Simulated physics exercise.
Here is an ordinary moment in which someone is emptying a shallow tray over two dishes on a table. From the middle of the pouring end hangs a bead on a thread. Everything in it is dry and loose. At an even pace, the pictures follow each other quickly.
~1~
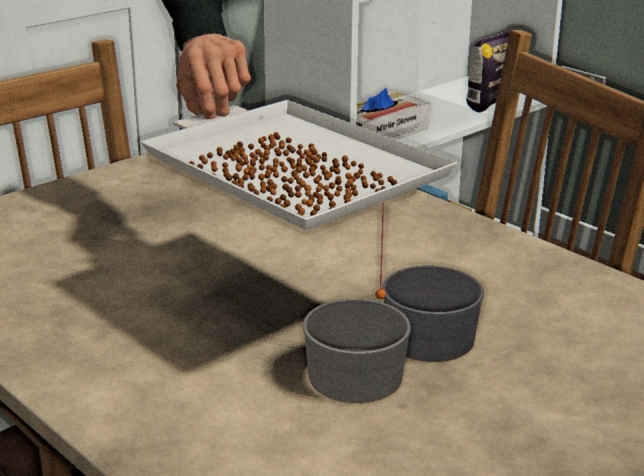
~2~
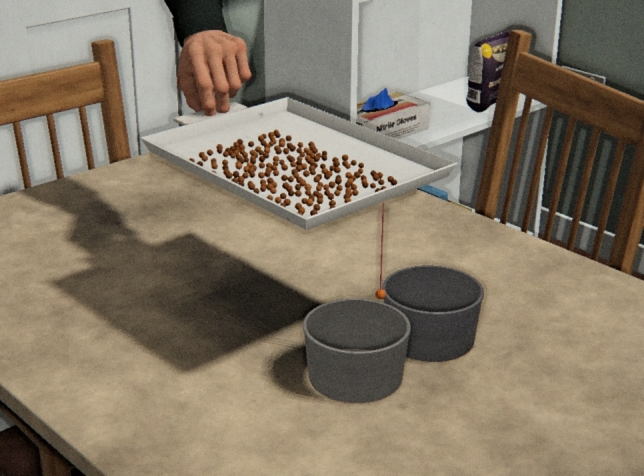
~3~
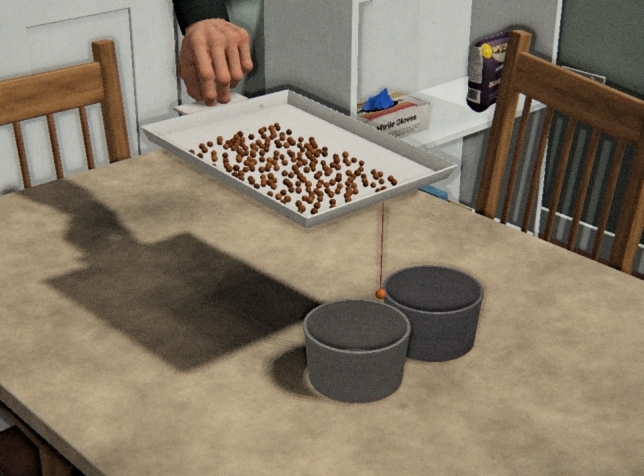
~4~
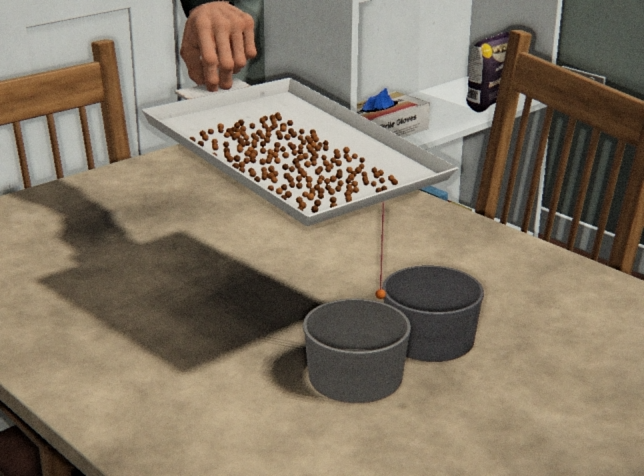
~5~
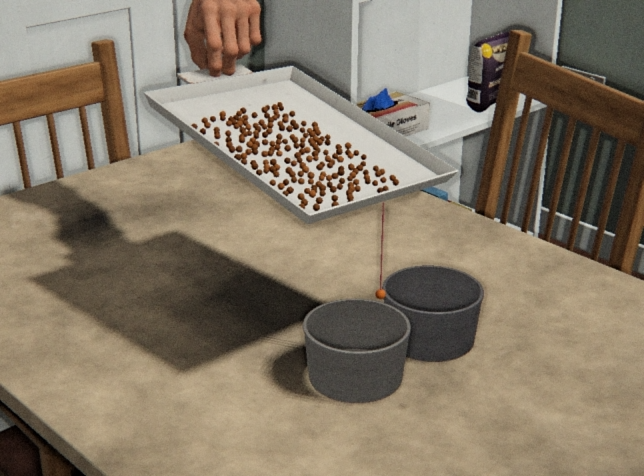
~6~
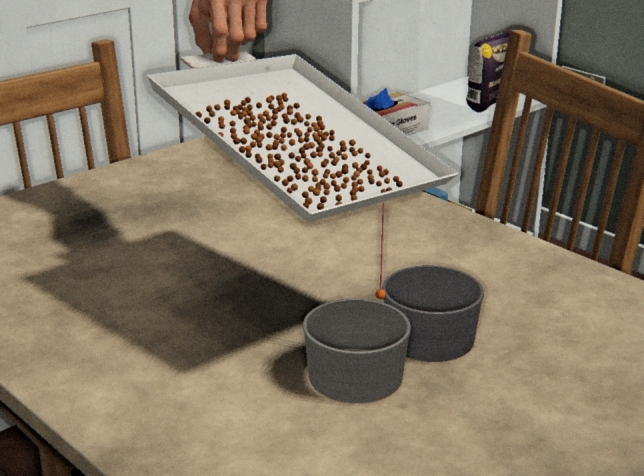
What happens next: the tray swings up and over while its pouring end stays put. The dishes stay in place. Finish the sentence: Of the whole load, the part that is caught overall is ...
... more than half of it.
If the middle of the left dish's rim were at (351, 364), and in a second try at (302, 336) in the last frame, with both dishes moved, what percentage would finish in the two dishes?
Trial 1 around 40 percent, trial 2 around 20 percent.
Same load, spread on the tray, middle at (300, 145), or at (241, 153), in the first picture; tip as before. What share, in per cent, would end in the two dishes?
First try 80 %, second try 70 %.
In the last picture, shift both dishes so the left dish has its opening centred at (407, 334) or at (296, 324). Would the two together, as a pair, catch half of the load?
The first try: Above a half. The second: Below a half.
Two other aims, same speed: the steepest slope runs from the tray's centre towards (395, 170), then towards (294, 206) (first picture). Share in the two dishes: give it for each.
First heading 90 %, second heading 40 %.
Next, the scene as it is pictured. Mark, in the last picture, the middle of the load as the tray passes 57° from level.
Somewhere about (412, 192).
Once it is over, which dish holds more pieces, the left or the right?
It's the rightmost dish that ends with more.
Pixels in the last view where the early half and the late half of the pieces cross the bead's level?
(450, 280), then (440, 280).
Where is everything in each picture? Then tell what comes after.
Corners of the pouring end (307, 215) and (448, 162), level; middle of the load (284, 169), cereal balls; left dish (393, 367); right dish (469, 327); bead on its thread (380, 294), in the first frame.
Corners of the pouring end (307, 215) and (448, 163), level; middle of the load (284, 167), in the second frame.
Corners of the pouring end (308, 214) and (449, 164), tipped barely, lowest at the right corner; middle of the load (285, 163), in the third frame.
Corners of the pouring end (309, 212) and (450, 167), tipped a little, lowest at the right corner; middle of the load (286, 155), in the fourth frame.
Corners of the pouring end (310, 210) and (450, 169), tipped a little, lowest at the right corner; middle of the load (288, 148), in the fifth frame.
Corners of the pouring end (312, 208) and (450, 171), tipped clearly, lowest at the right corner; middle of the load (292, 142); left dish (393, 367); right dish (469, 327), in the sixth frame.
Just after the last frame, tray tipped steeply; the larger part on the tray; about a tenth in the right dish; just a few outside both; about a tenth in the air.
A moment on, tray tipped right over; about a tenth on the tray; just a few in the left dish; roughly two thirds in the right dish; about a tenth outside both; roughly a quarter in the air.
Further on, tray tipped past a quarter turn; just a few in the left dish; the larger part in the right dish; roughly a quarter outside both.
When it is over, tray tipped past a quarter turn; just a few in the left dish; the larger part in the right dish; roughly a quarter outside both.
